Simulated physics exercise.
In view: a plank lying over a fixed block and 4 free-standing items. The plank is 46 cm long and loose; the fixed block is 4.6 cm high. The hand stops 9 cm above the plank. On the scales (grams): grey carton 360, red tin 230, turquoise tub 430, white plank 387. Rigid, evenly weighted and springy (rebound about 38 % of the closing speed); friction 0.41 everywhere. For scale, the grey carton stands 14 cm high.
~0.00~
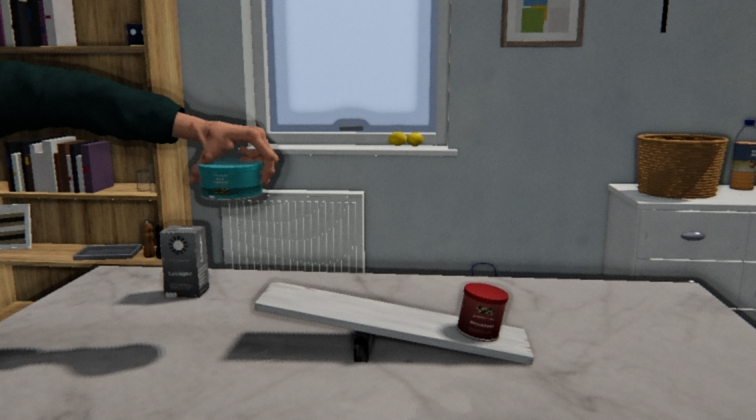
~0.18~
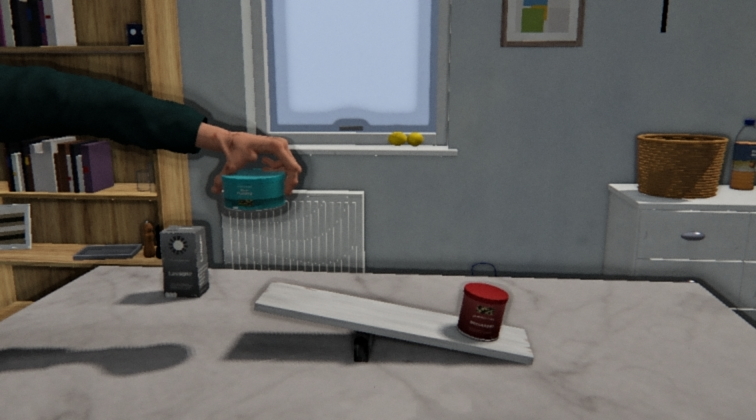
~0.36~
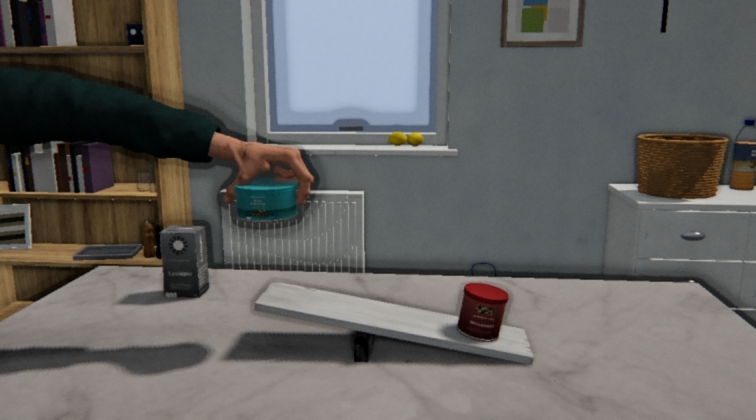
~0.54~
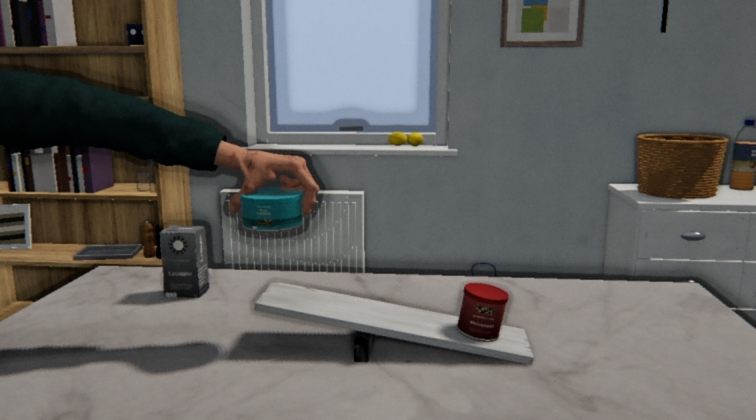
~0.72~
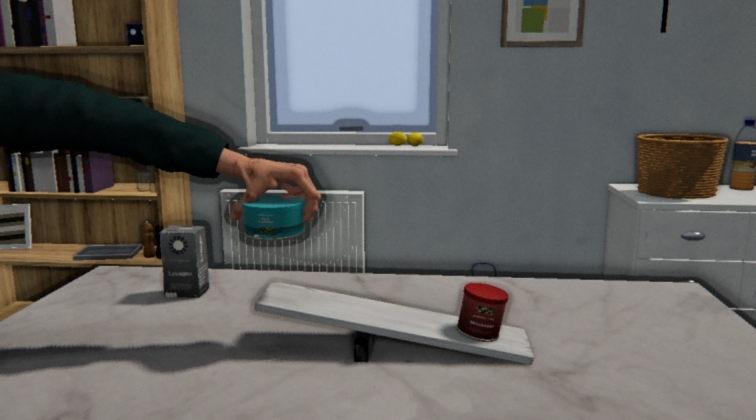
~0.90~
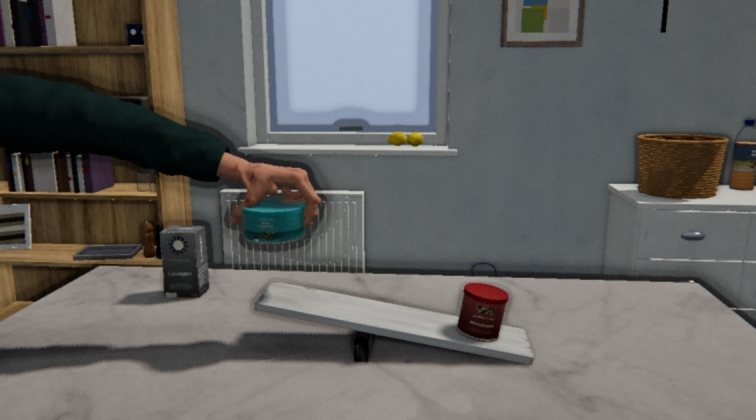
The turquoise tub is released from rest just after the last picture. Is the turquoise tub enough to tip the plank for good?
The plank comes down at its raised end.
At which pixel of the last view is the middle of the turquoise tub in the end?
Around (277, 315).
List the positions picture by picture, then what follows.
In the first picture, 10 cm from its drop point; turquoise tub (231, 179); grey carton (185, 262).
In the second picture, 6 cm from its drop point; turquoise tub (254, 190); white plank (394, 321).
In the third picture, 4 cm from its drop point; turquoise tub (267, 200); red tin (482, 312).
In the fourth picture, 2 cm from its drop point; turquoise tub (273, 209); grey carton (185, 262).
In the fifth picture, 1 cm from its drop point; turquoise tub (274, 217); white plank (394, 321).
In the sixth picture, poised above the raised end; turquoise tub (274, 221); red tin (482, 312).
After 1.20 s, plank at 3°, tipped the other way; turquoise tub 3° off upright near (282, 294); red tin 13° off upright.
After 1.30 s, plank at 16°, tipped the other way; turquoise tub 15° off upright near (282, 312); red tin 31° off upright.
After 1.50 s, plank at 15°, tipped the other way; turquoise tub 15° off upright near (277, 314); red tin 25° off upright.
In the end (2.1 s), plank at 15°, tipped the other way; not toppled but over 4 cm from the start, red tin and turquoise tub; the other 2 under 4 cm from the start. At the end, from the last picture's camera, turquoise tub near (277, 315). The plank tips across.
